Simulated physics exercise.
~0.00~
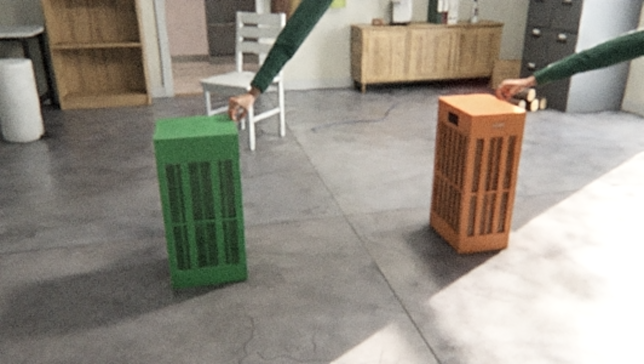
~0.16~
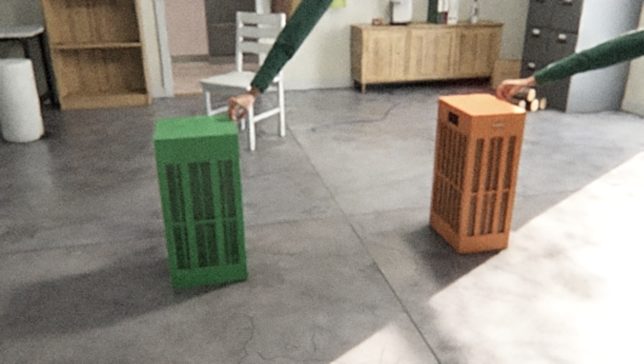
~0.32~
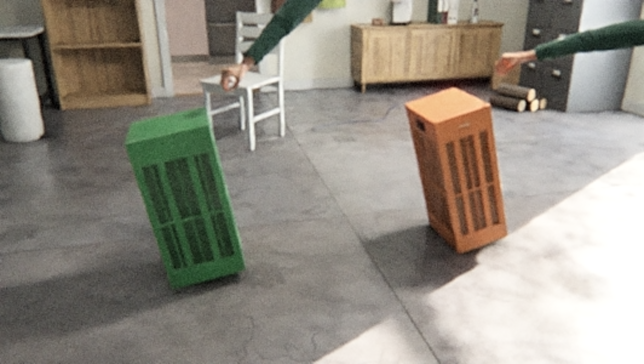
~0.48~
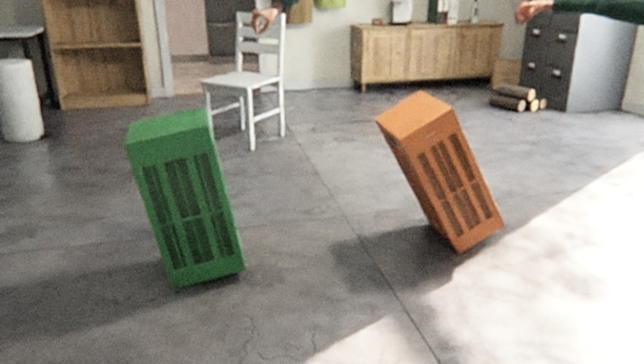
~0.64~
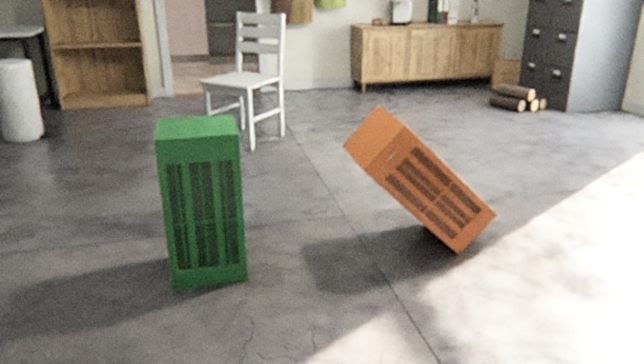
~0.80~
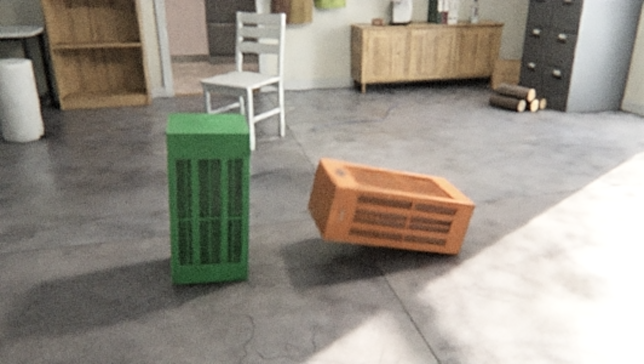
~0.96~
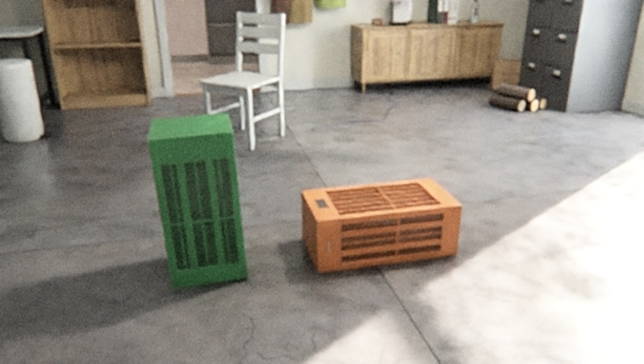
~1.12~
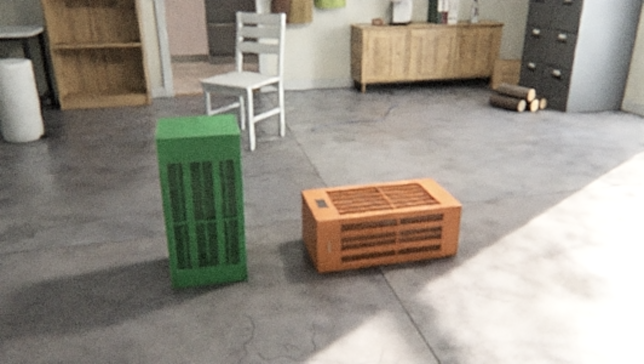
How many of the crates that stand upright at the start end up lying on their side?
One of the two does. The orange crate ends on its side, while the green crate settles back upright.
